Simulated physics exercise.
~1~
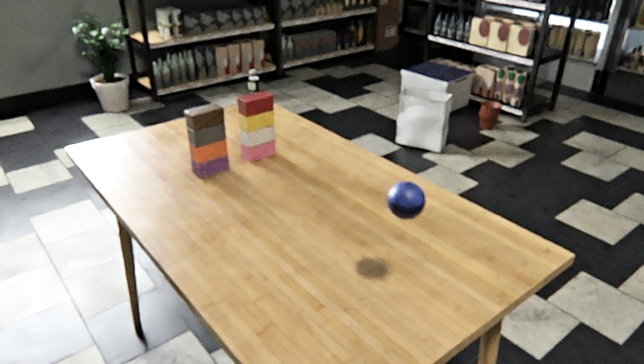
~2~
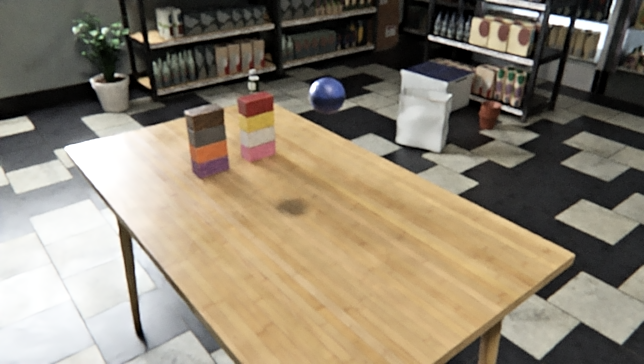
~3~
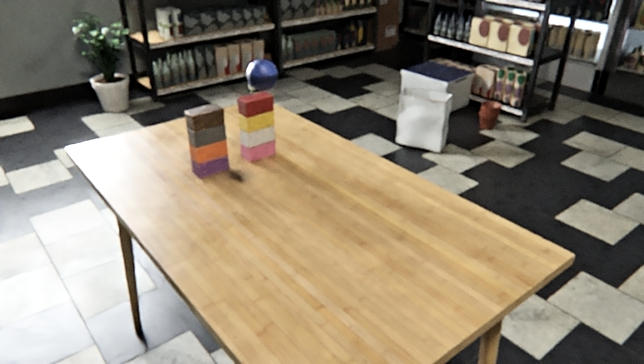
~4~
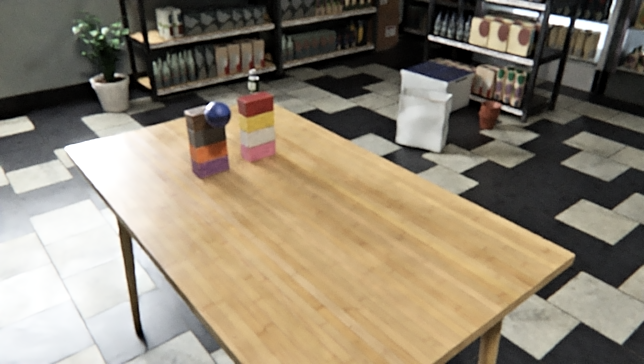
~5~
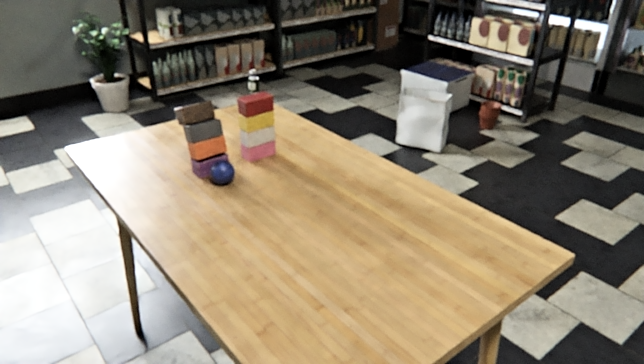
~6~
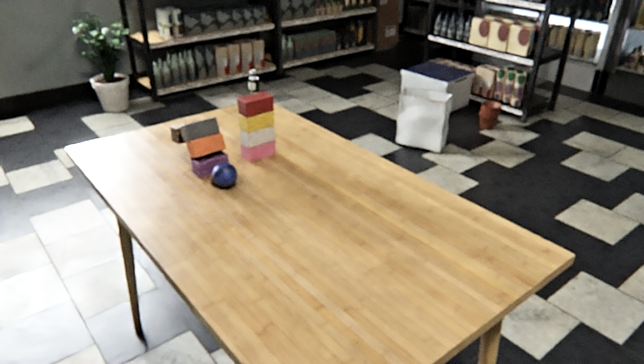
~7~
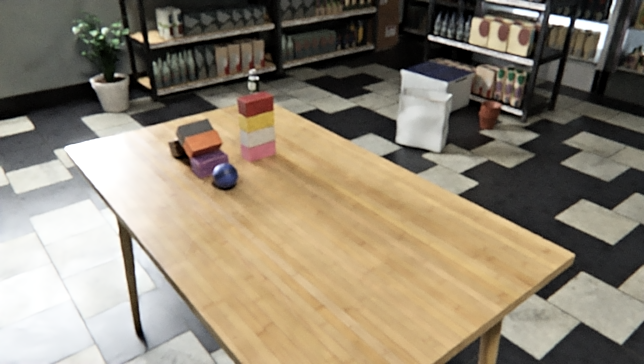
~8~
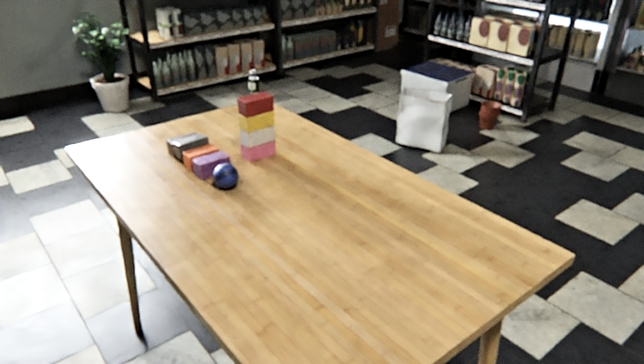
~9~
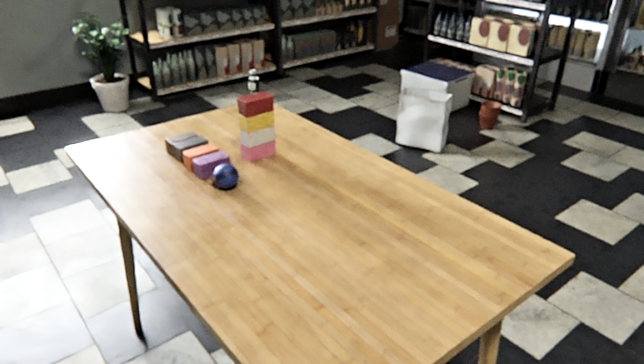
A blue ball flies left into the left block stack, which topples beside the standing one.
